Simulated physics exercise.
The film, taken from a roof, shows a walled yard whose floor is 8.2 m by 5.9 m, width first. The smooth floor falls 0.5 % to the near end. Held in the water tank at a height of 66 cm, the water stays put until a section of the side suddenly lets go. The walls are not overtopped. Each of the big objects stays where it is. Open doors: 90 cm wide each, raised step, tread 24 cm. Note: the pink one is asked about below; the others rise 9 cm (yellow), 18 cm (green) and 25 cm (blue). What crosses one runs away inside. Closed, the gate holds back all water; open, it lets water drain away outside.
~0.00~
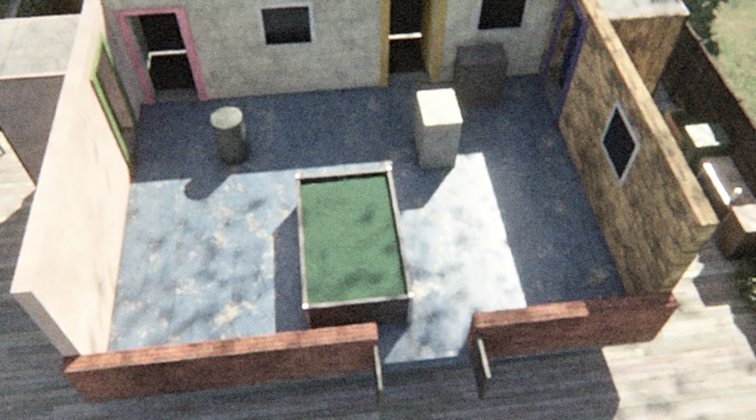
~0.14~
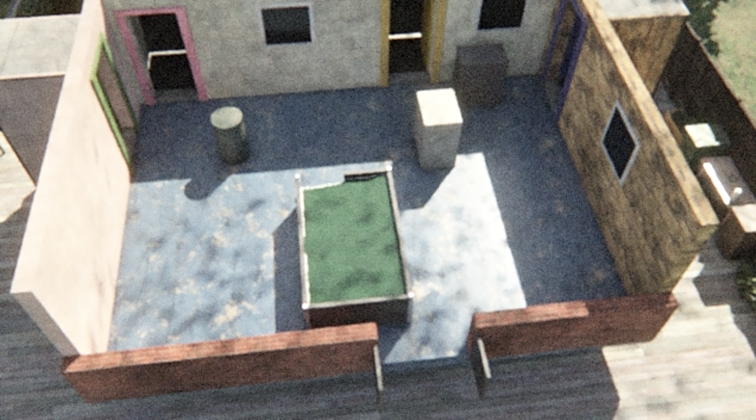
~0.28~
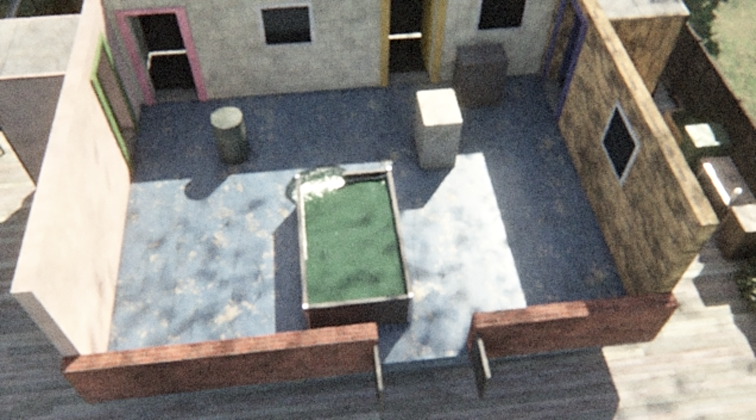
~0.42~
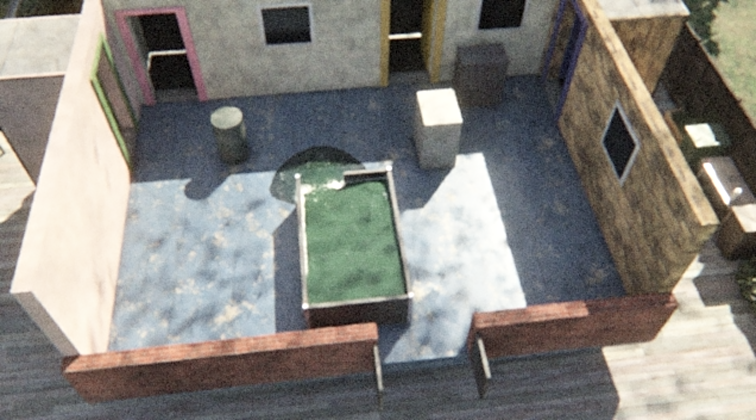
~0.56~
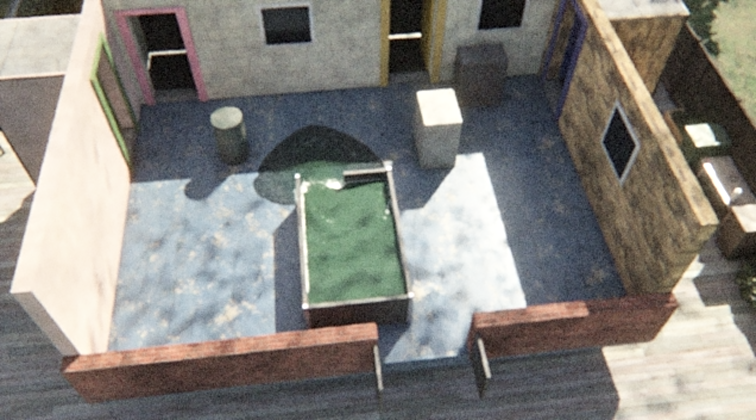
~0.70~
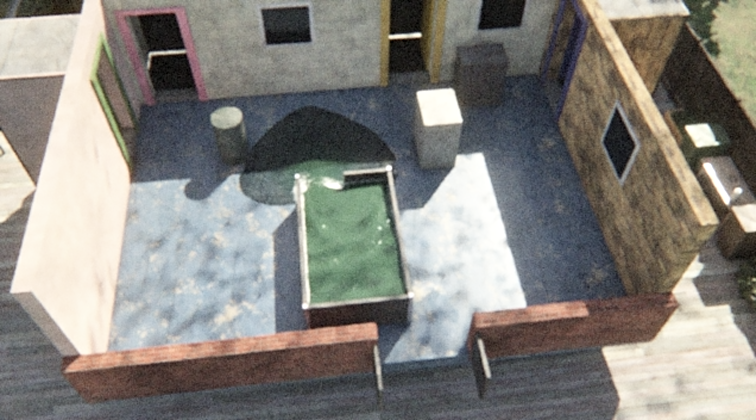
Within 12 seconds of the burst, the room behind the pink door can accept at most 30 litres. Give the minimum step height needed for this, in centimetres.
Roughly 8 centimetres.
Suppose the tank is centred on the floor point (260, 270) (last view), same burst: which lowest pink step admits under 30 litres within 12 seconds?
About 18 cm.
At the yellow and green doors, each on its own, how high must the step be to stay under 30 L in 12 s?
About 6.5 cm at yellow and about 9.0 cm at green.
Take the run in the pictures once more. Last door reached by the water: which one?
It's the blue door.
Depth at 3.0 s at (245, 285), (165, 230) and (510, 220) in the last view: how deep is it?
Depth: About 0, 0, 0 cm.
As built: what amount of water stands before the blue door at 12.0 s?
Some 3.5 centimetres.
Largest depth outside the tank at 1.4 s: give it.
Up to some 34 centimetres, I'd say.
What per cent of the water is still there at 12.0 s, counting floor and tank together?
Roughly 98 percent of the water remains.
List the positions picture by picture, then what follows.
In the first picture, still water, 66 cm deep, in the water tank at (351, 236); the pink door at (165, 62) is dry.
In the second picture, the gap is on the far side, the front 0.3 m out at a hidden place; the back of the water tank holds 66 cm.
In the third picture, water pours out on the far side and has run 0.8 m, to (319, 170); about 10 cm deep outside, 66 cm at the back.
In the fourth picture, the front is at (311, 151), 1.3 m from the gap on the far side; 1.6 m2 of floor is wet, 66 cm left at the back.
In the fifth picture, the front is at (312, 128), 1.9 m from the gap on the far side; 2.9 m2 of floor is wet, 66 cm left at the back.
In the sixth picture, the gap is on the far side, the front 2.4 m out at (302, 112); the back of the water tank holds 66 cm; the pink door at (165, 62), 4.0 m from the gap, is still 2.2 m from the nearest water.
After 1.4 s water covers 20 % of the floor, deepest (34 cm) near (321, 197); it has not reached the pink door.
After 3.0 s water covers 30 % of the floor, deepest (23 cm) near (321, 197); 9 cm at the pink door, 0 litres in over its 11 cm step.
After 12.0 s water covers 95 % of the floor, deepest (9 cm) near (439, 332); 6 cm at the pink door, 9 litres in over its 11 cm step.
At the pink door as built, the water arrived by 1.8 s and peaked near 13 cm at 6.2 s.
Run again over the same 12 s with other heights there, 52 litres in over 6.5 cm, 22 litres over 9 cm. The limit of 30 litres is kept from about 8 cm up.
